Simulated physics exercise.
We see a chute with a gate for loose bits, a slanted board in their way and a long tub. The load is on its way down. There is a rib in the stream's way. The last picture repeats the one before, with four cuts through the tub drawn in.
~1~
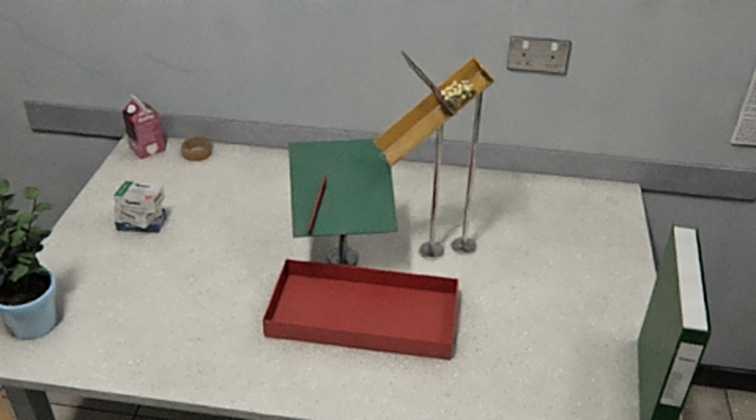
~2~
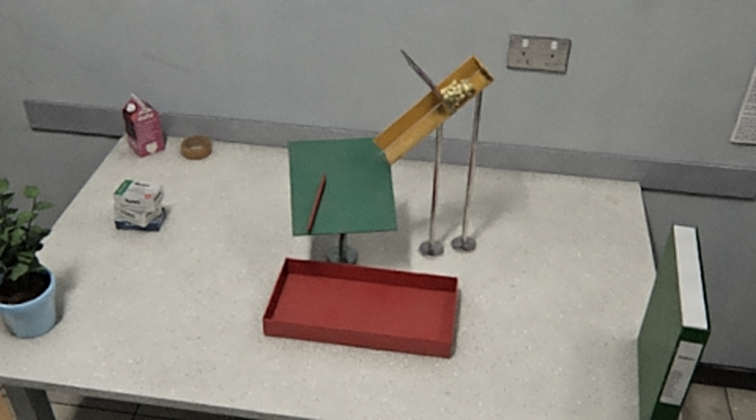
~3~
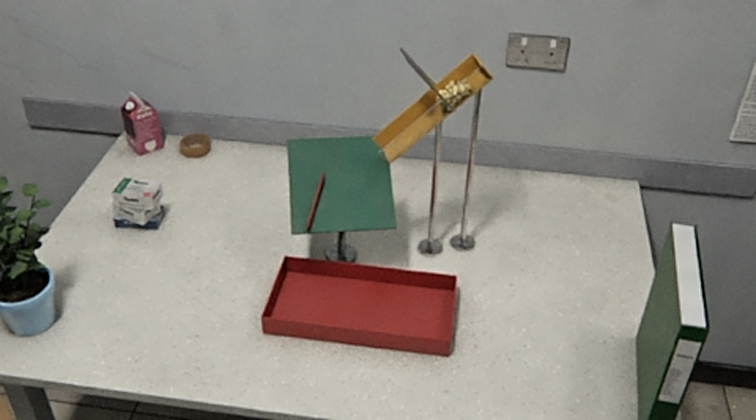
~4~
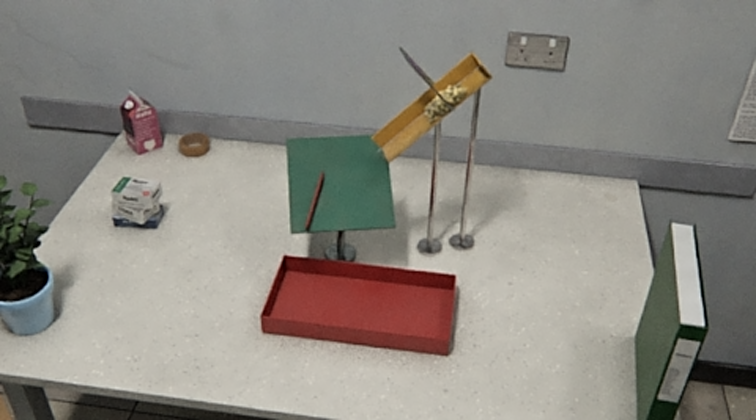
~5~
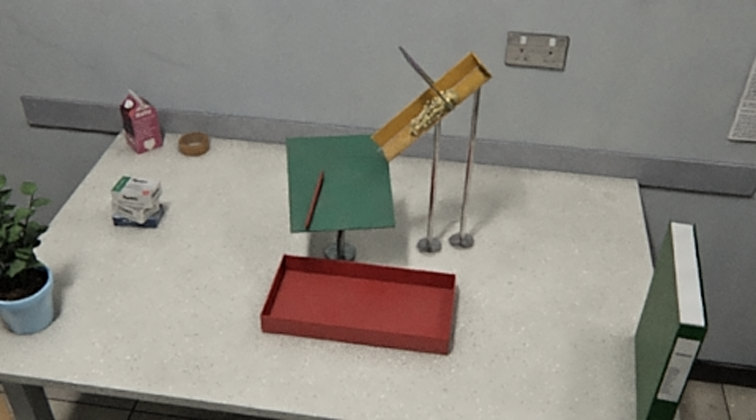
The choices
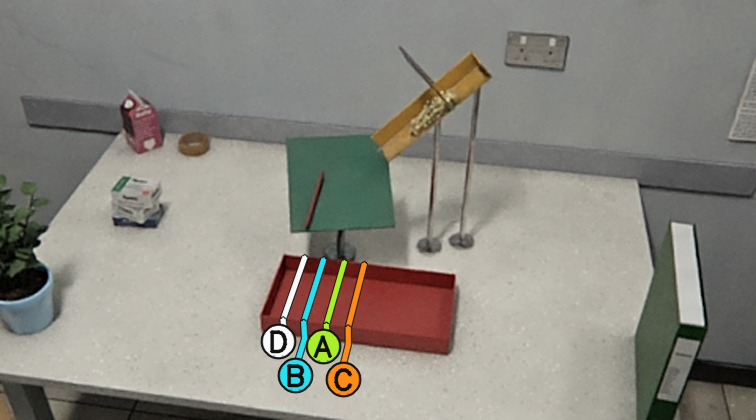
On a pale speckled table against a grey wall, a sloping yellow chute holds a clump of small pale beans above a tilted green board with a red rib and an empty red tub. The clump begins to slide down the chute toward the lower left, stretching into a longer streak along it.
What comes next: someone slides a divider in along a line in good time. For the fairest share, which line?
Go for B.
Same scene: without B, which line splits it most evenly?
A it is.
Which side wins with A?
The left side.
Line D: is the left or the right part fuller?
The right side.
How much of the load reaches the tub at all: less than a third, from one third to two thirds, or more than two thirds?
More than two thirds.
On the marked copy, line A crosses the front rim at (326, 324); line B crosses the front rim at (303, 321); line C crosses the front rim at (348, 326); line D crosses the front rim at (283, 318).
If A is chosen, of what is caught, most on the left of the divider, about a quarter on the right.
If B is chosen, of what is caught, about half on the left of the divider, about half on the right.
If C is chosen, of what is caught, nearly all on the left of the divider, a small part on the right.
If D is chosen, of what is caught, a small part on the left of the divider, nearly all on the right.
